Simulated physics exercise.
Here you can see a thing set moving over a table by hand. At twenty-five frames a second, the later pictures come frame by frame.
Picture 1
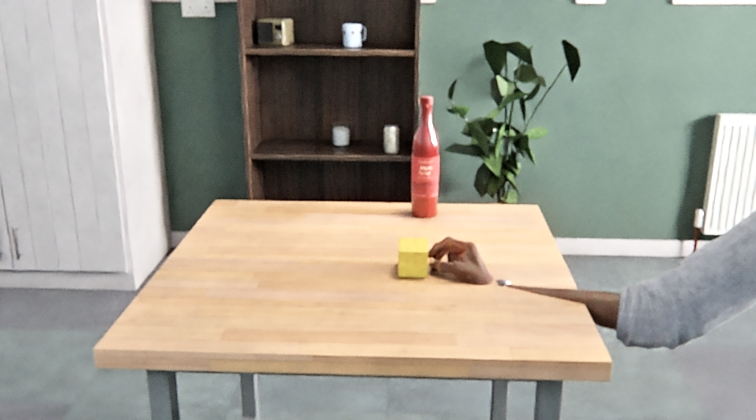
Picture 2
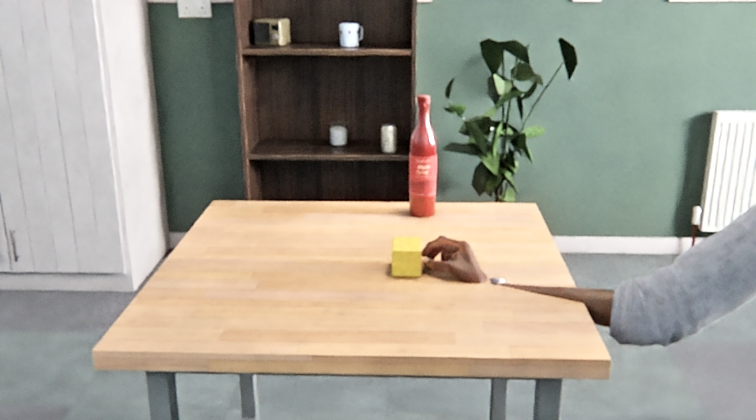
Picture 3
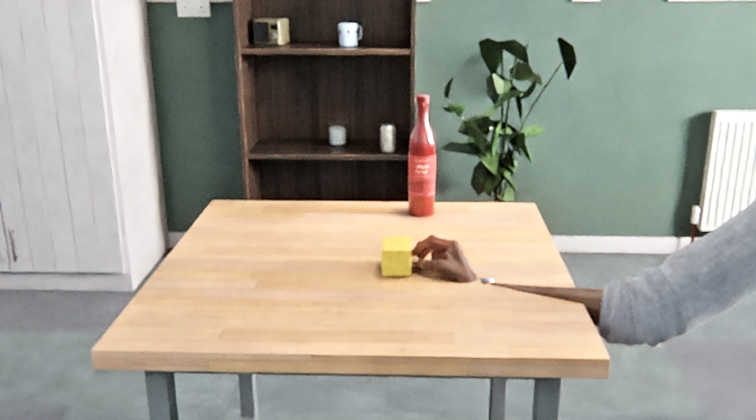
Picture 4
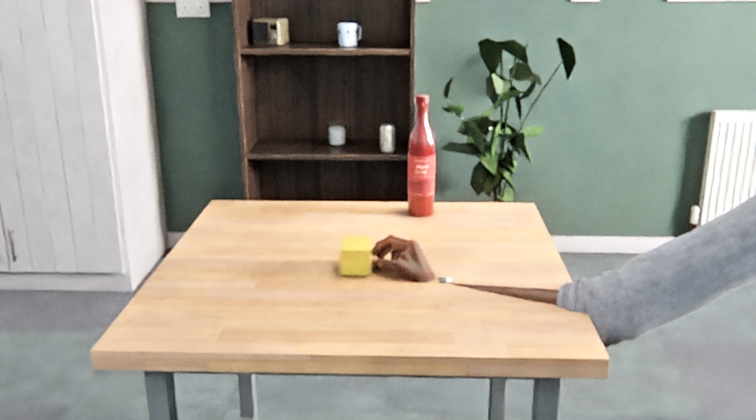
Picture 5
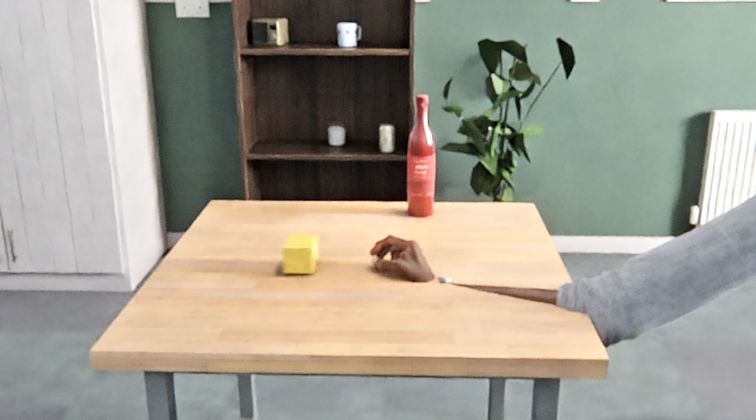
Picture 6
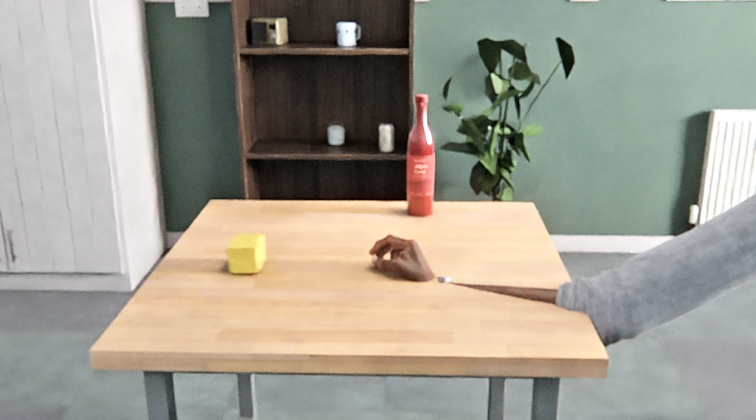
A yellow block slides left across the table as a hand pushes it, then stays back.
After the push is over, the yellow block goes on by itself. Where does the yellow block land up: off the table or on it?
I'd say it gets off the table.
Then, 0.30 s after the last picture, yellow block now off the table.
Then, 0.50 s after the last picture, things are still on the move.
By the end, off the table, yellow block.
